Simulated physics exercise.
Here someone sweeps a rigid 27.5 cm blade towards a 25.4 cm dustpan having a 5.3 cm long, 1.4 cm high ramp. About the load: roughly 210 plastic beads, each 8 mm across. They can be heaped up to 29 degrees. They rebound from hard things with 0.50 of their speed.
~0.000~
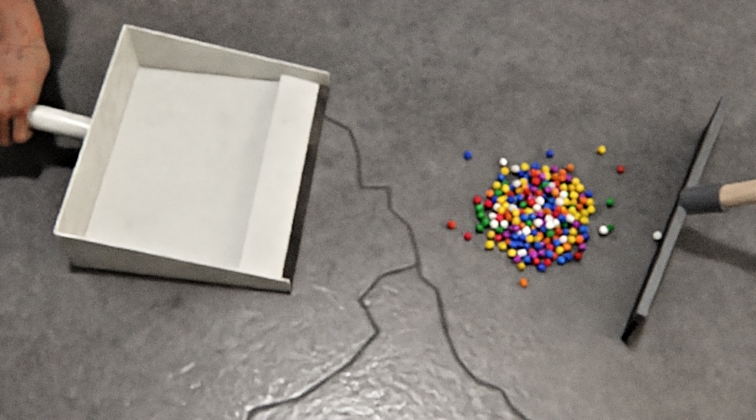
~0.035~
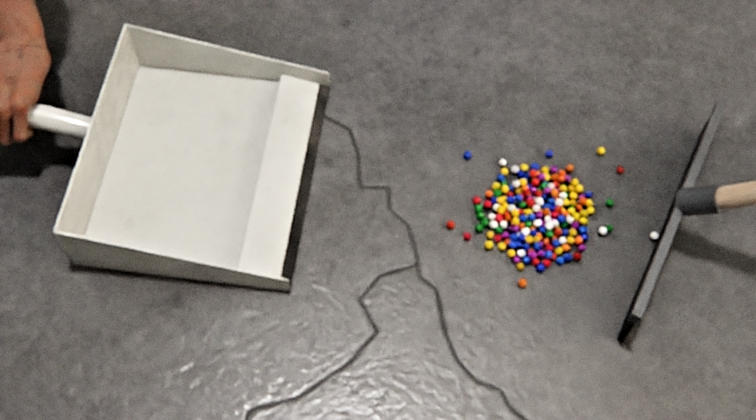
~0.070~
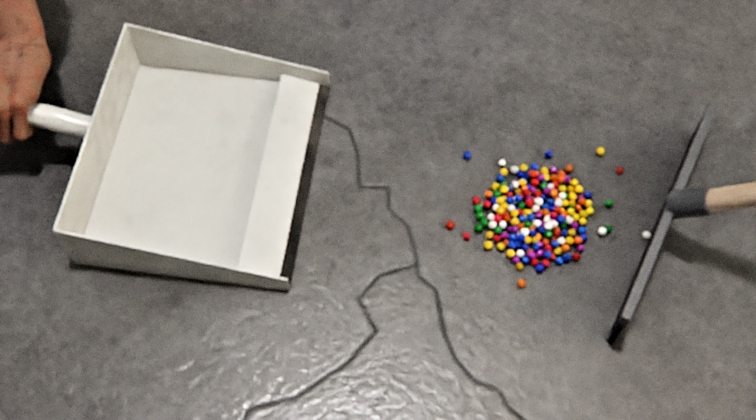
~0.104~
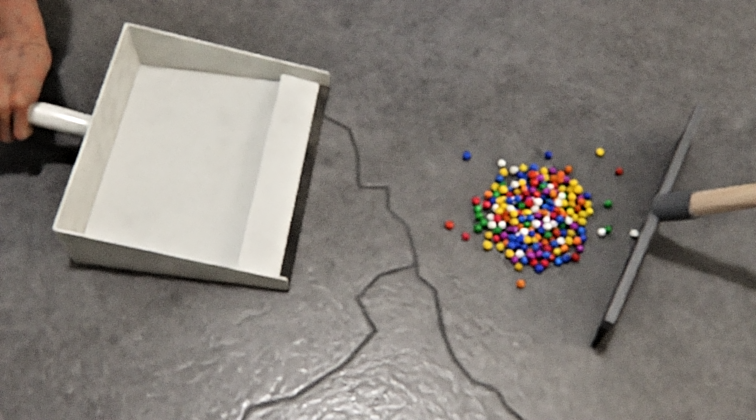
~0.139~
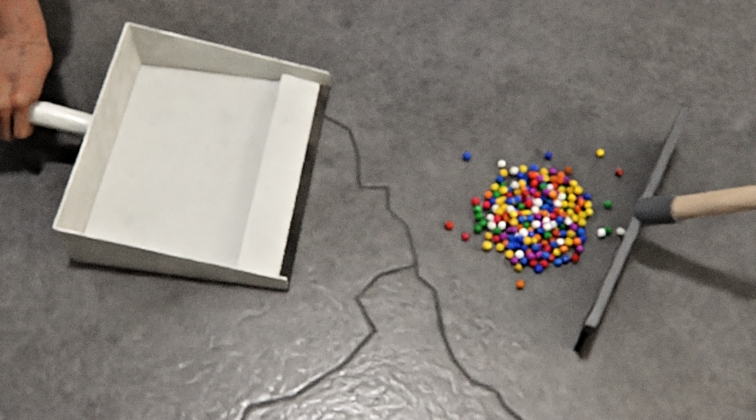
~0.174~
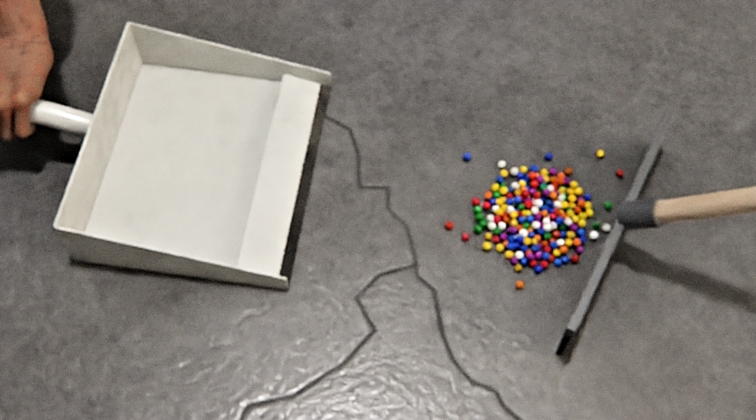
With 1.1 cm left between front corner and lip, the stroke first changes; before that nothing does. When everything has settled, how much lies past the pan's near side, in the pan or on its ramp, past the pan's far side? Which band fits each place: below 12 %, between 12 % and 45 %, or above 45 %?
Outcome: Past the pan's near side: A slim portion; in the pan or on its ramp: A slim portion; past the pan's far side: A slim portion.
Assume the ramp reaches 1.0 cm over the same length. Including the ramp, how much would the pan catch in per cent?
Then around 0 percent, ramp counted.
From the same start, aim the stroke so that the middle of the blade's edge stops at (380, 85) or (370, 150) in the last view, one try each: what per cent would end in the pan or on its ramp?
Roughly 15 per cent for the first try and 15 per cent for the second.
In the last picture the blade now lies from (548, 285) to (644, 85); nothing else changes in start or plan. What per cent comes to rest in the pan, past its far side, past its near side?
The pan gets 25, the far side 25 and the near side 0.
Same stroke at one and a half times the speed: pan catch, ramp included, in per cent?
About 10 per cent.
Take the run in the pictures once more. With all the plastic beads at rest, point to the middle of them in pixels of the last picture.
Somewhere around (368, 176) in the final frame.
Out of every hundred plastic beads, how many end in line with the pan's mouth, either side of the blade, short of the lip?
Some 95 per cent.
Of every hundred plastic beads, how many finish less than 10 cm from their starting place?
Around 10 in a hundred.
After 0.45 s, middle of the blade 19 cm from the lip; 0 % over the lip, far side 0 %, near side 0 %.
Then, at 0.63 s, middle of the blade 10 cm from the lip; 0 % over the lip, far side 0 %, near side 0 %.
Then, at 0.93 s, middle of the blade 6 cm from the lip; 0 % over the lip, far side 0 %, near side 5 %.
At rest (1.4 s), near side 5 %, pan 0 %, far side 0 %, in front of the lip or behind the blade 95 %.
